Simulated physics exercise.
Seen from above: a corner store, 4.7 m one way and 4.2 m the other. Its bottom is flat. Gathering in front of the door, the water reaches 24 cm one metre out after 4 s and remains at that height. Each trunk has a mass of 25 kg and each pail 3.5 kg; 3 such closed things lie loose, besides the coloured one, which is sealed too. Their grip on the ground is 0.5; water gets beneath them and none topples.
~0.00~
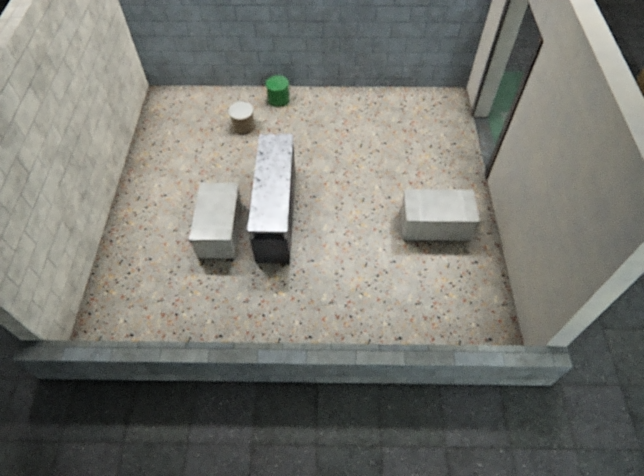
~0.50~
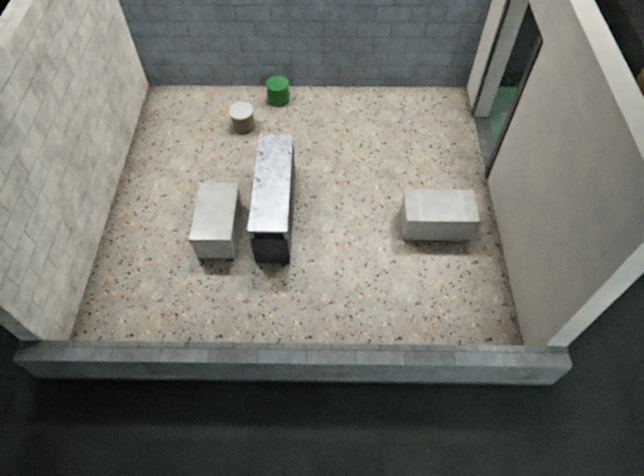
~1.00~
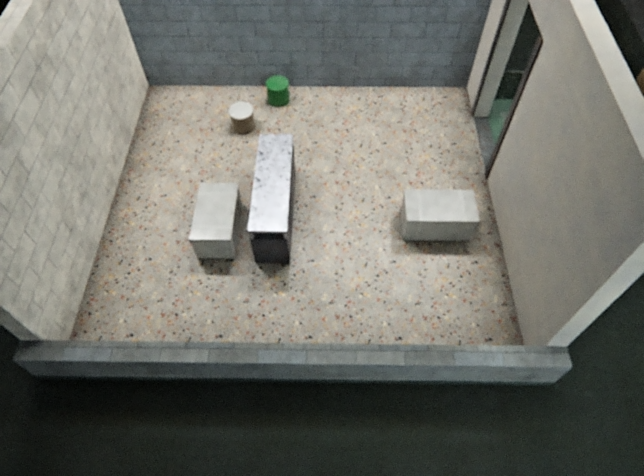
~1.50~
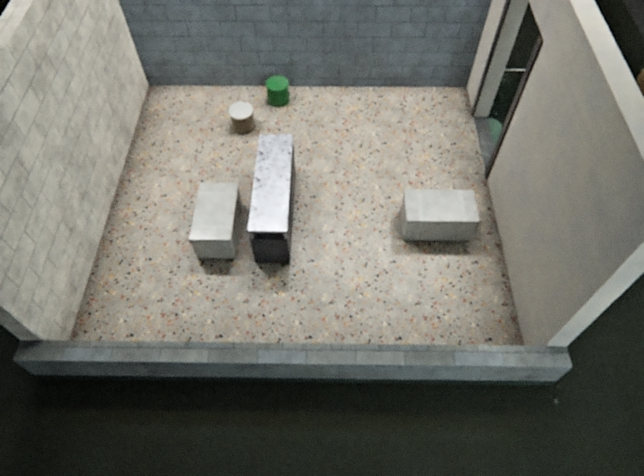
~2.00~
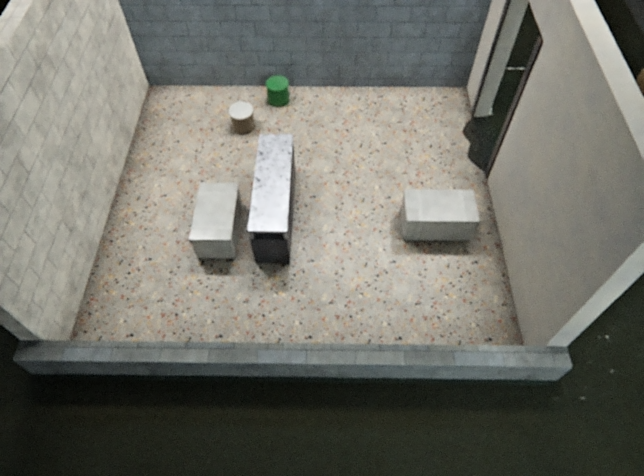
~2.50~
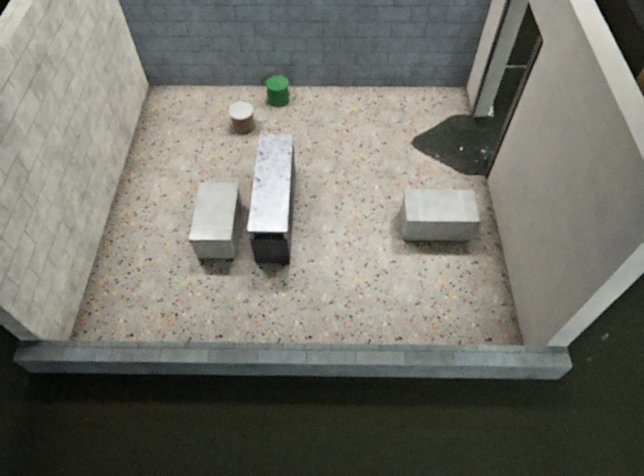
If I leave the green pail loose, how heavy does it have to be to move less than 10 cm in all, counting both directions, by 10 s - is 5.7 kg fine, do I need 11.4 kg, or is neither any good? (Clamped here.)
Neither is any good.
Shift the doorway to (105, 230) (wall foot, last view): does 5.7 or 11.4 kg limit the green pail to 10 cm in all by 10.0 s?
Then only the heavier mass works.
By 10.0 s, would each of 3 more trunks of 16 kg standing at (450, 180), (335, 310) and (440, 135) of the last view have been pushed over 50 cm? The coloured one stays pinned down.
In that order: Within it, within it, beyond it.
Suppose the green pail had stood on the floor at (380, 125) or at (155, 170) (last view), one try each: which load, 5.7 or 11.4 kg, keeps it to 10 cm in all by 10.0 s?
For the first start neither one suffices; for the second neither one suffices.
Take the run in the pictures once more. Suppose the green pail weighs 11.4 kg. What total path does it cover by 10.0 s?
It covers some 60 cm altogether.
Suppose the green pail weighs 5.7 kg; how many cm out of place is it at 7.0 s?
I'd put it at about 150 cm.
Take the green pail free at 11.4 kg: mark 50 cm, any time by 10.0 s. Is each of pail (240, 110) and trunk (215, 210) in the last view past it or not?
In sequence, exceeded; not exceeded.
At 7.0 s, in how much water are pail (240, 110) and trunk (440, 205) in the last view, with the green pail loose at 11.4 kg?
First roughly 8 cm, second roughly 2 cm.
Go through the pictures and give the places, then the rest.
In the first frame, the green pail at (277, 83), on the bottom; water covers 0.0 m2; 0 of 4 have shifted.
In the second frame, the green pail at (277, 83), on the bottom; 0.0 m2 under water; 0 of 4 have shifted.
In the third frame, the green pail at (277, 83) rests on the ground; water covers 0.0 m2; 0 of 4 have shifted.
In the fourth frame, the green pail at (277, 83) rests on the ground; water covers 0.0 m2; 0 of 4 have shifted.
In the fifth frame, the green pail at (277, 83) rests on the ground; water covers 0.1 m2; 0 of 4 have shifted.
In the sixth frame, the green pail at (277, 83) rests on the ground; water covers 0.6 m2; 0 of 4 have shifted.
After 3.5 s the green pail would be 0 cm from its start with 5.7 kg and 0 cm from its start with 11.4 kg; 0 cm of water round it then.
After 4.5 s the green pail would be 0 cm from its start with 5.7 kg and 0 cm from its start with 11.4 kg; 3 cm of water round it then.
After 7.0 s the green pail would be 156 cm from its start with 5.7 kg and 32 cm from its start with 11.4 kg; 6 cm of water round it then.
After 10.0 s the green pail would be 305 cm from its start with 5.7 kg and 65 cm from its start with 11.4 kg; 11 cm of water round it then.
